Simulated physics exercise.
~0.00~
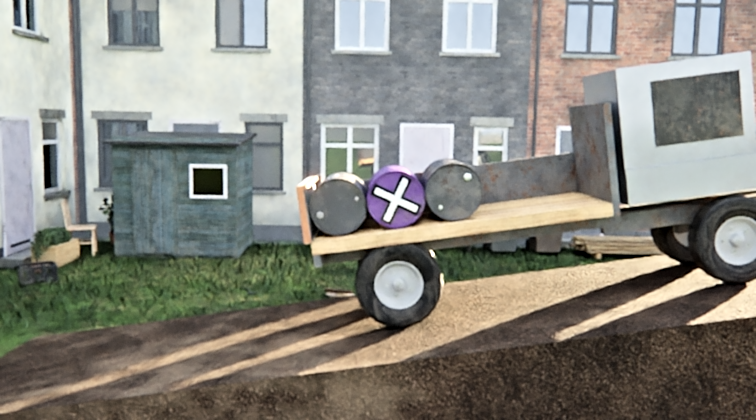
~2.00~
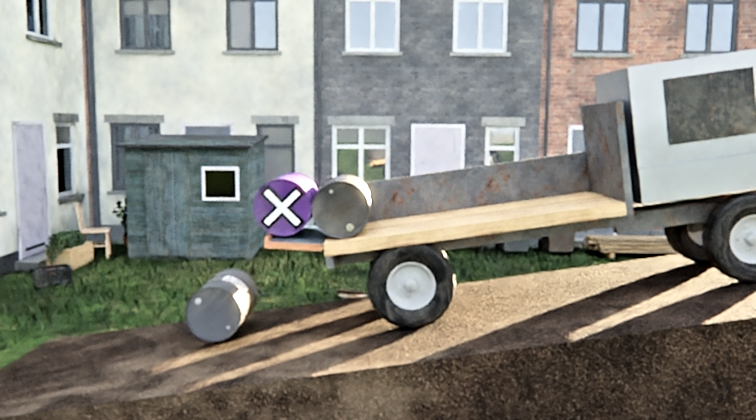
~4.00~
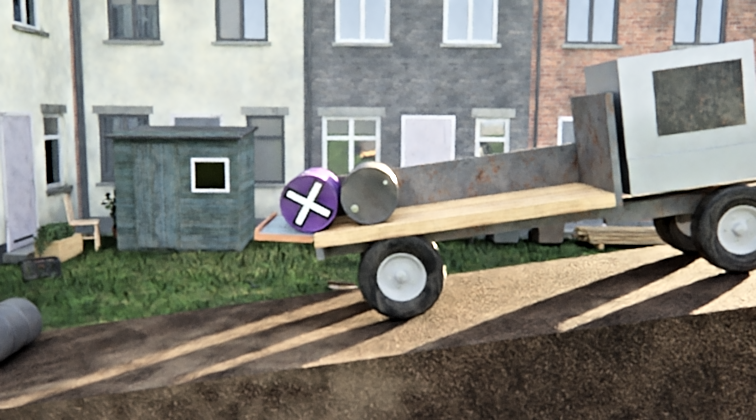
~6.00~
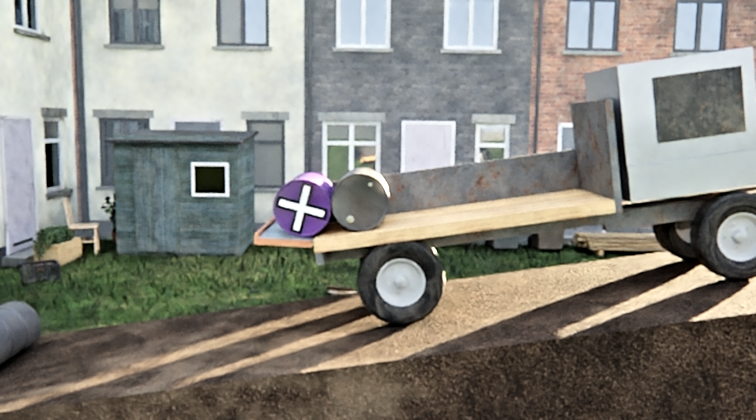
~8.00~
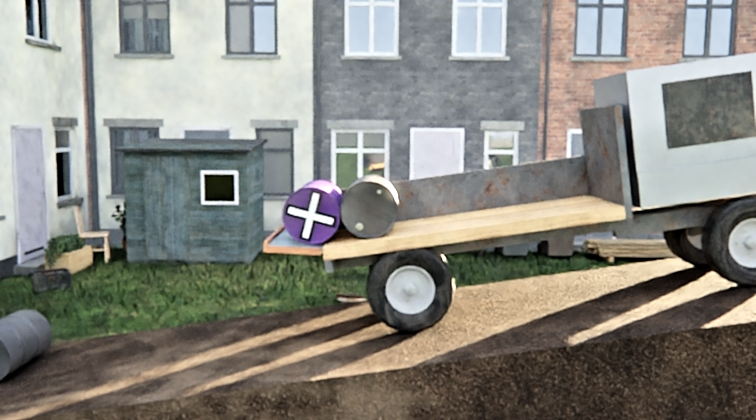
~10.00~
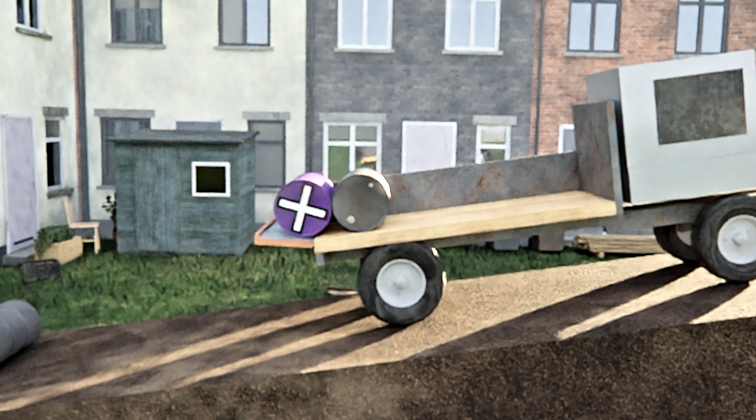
Three drums rolling down a sloping truck bed as the tailgate drops, one falling to the ground, the purple one stopping on the gate.
